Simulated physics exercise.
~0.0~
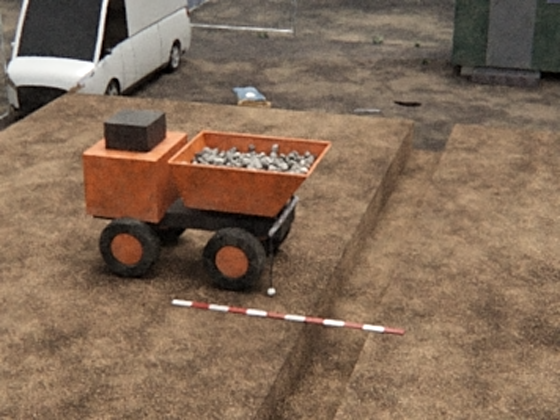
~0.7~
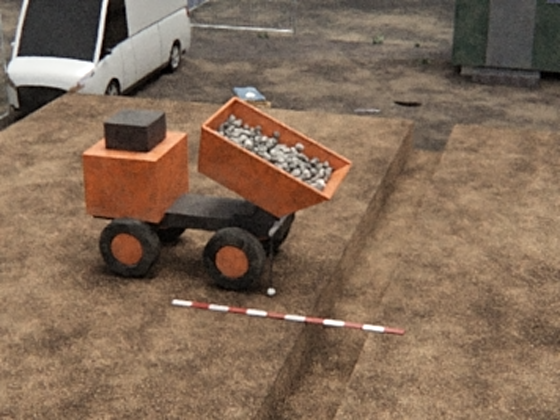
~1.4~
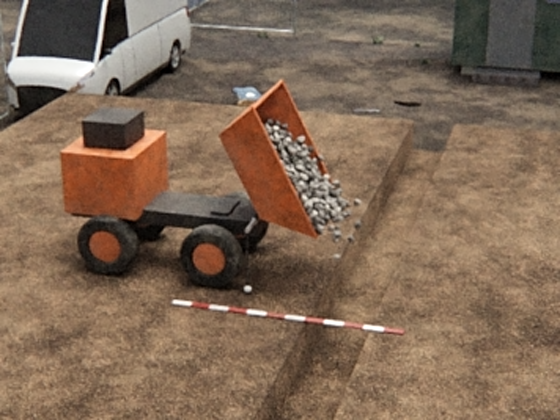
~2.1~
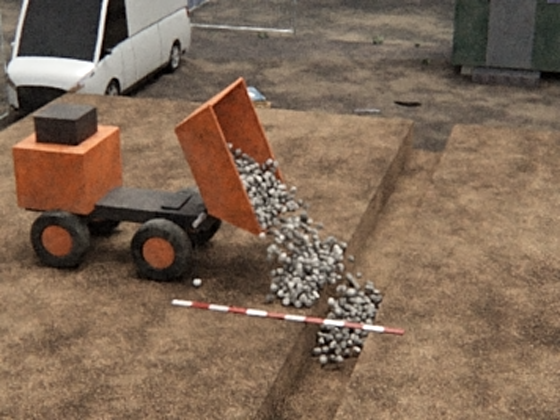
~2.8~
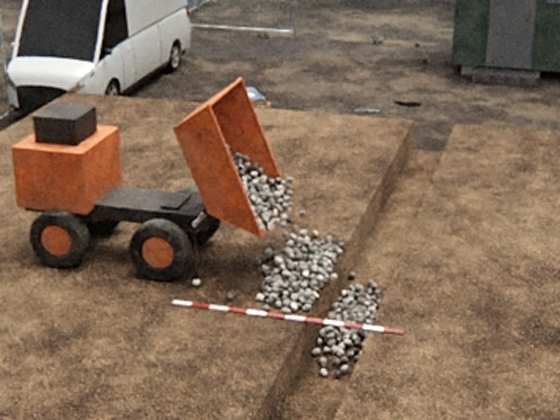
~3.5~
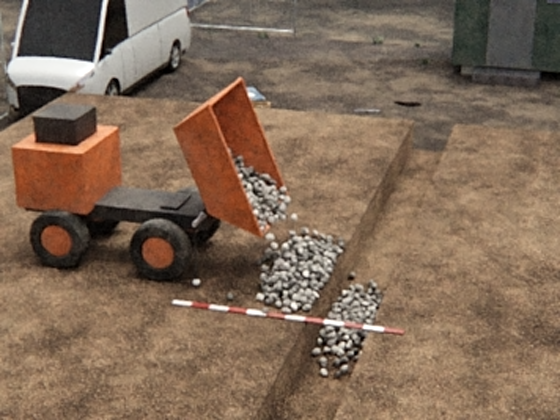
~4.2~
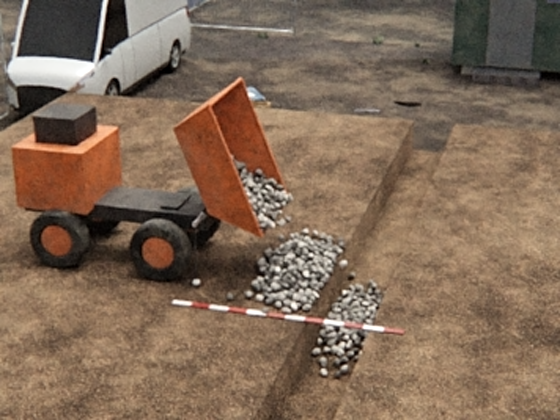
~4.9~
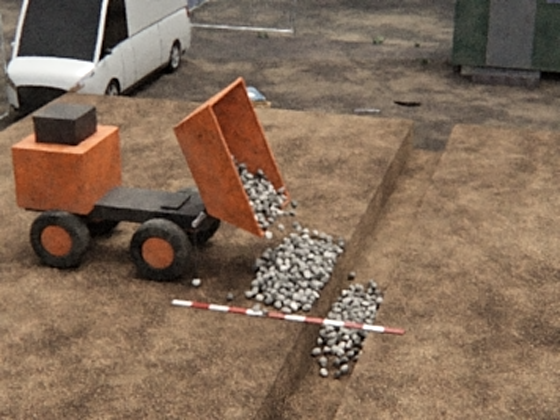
On a patch of brown dirt near a parked white van, an orange dumper tipped its skip of grey stones and rolled back to the left, and the stones spilled into a pile before the trench and another inside it, with some left in the raised skip.
